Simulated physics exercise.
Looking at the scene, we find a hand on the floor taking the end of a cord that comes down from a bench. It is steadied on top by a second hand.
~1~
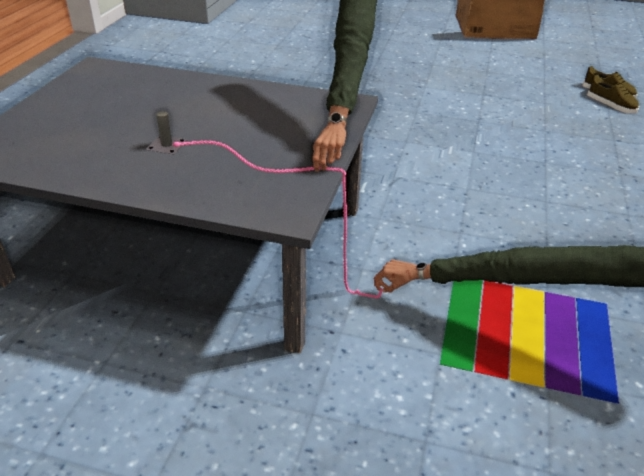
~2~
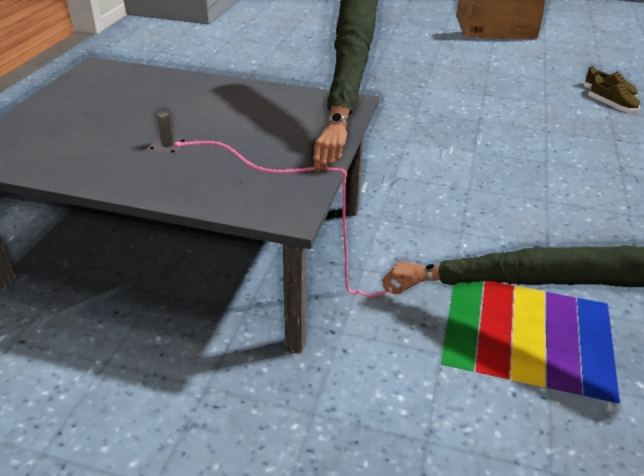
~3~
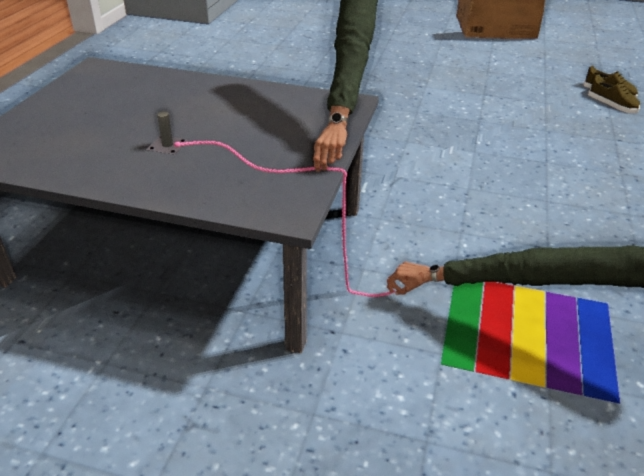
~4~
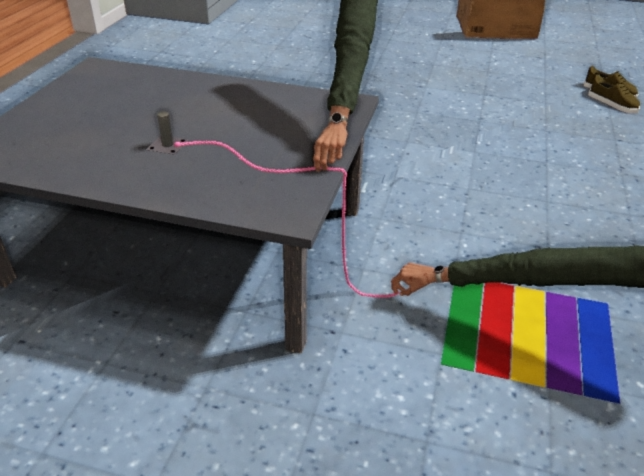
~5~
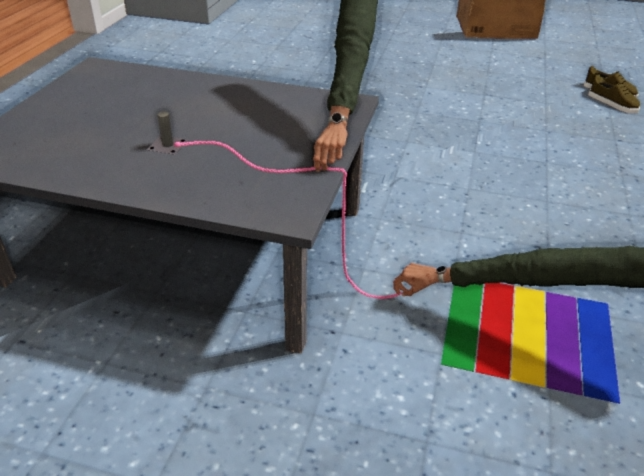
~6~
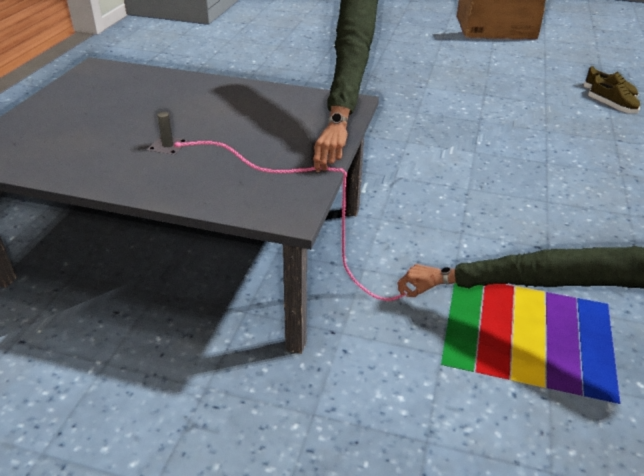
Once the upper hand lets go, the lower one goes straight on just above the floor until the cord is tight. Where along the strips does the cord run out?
Over the red strip.
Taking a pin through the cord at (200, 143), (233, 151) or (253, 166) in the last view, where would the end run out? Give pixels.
Approximately at (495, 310), at (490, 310) and at (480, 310), in that order.
A little later, end near (436, 300); short of the strips.
Next, end near (476, 308); over green.
When it is tight, end near (500, 313); over red. The red one.
